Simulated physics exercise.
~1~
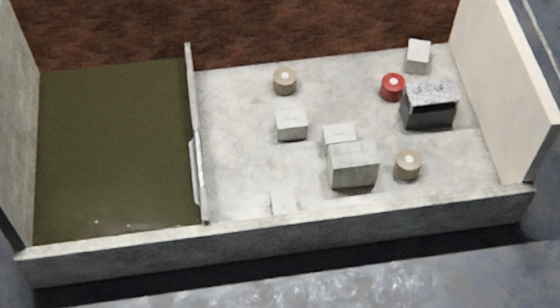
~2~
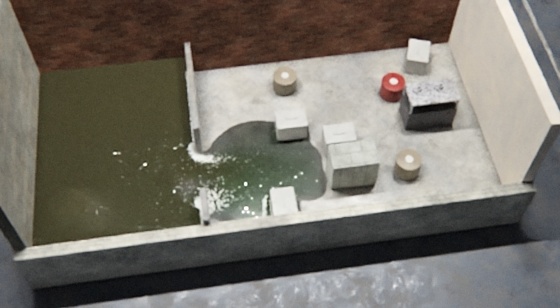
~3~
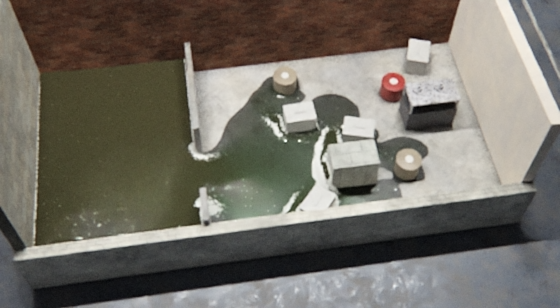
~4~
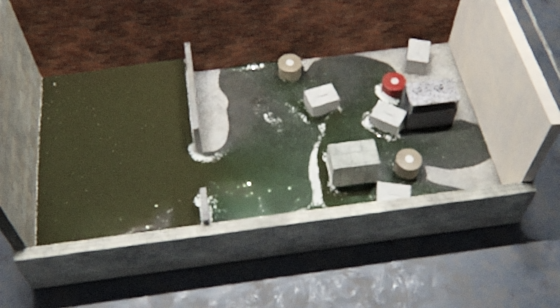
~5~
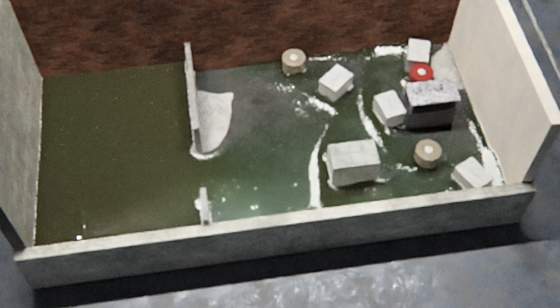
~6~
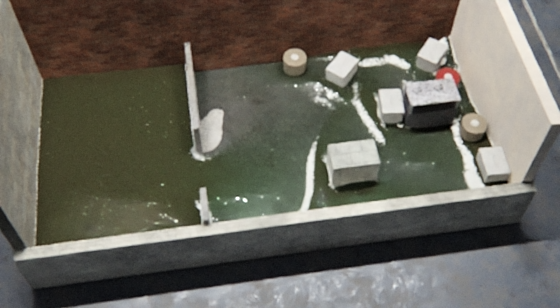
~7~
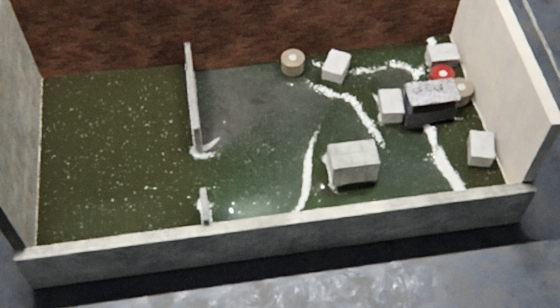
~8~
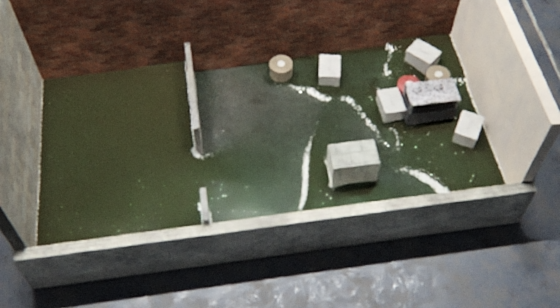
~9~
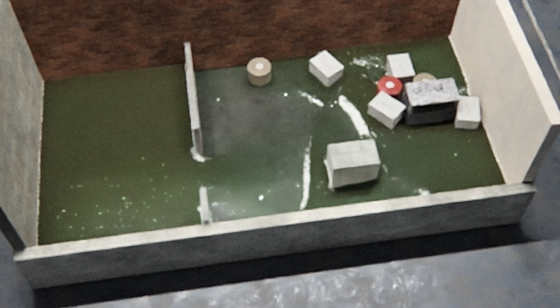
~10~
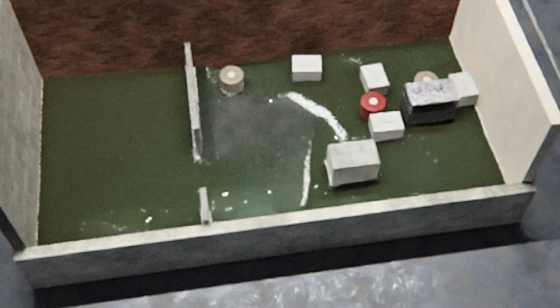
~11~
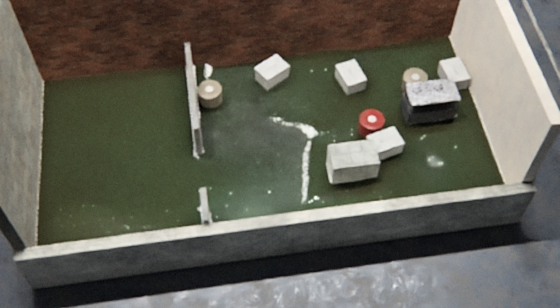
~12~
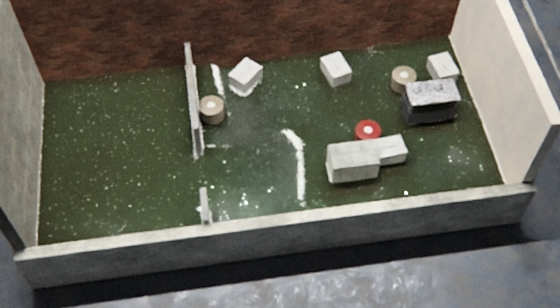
Murky green water fills the left compartment of a pale-walled, divided basement, seen from above at a slant, while white boxes, tan tubs, a red tub and a dark chest stand on the dry right floor. The water bursts through a gap in the dividing wall and spreads rightward around the objects. It pushes several white boxes and tubs toward the right wall as it covers the floor. Several pieces then drift back, one tan tub floating left to the divider. At the end, the red tub floats beside the large pale block, and green water covers both sides.
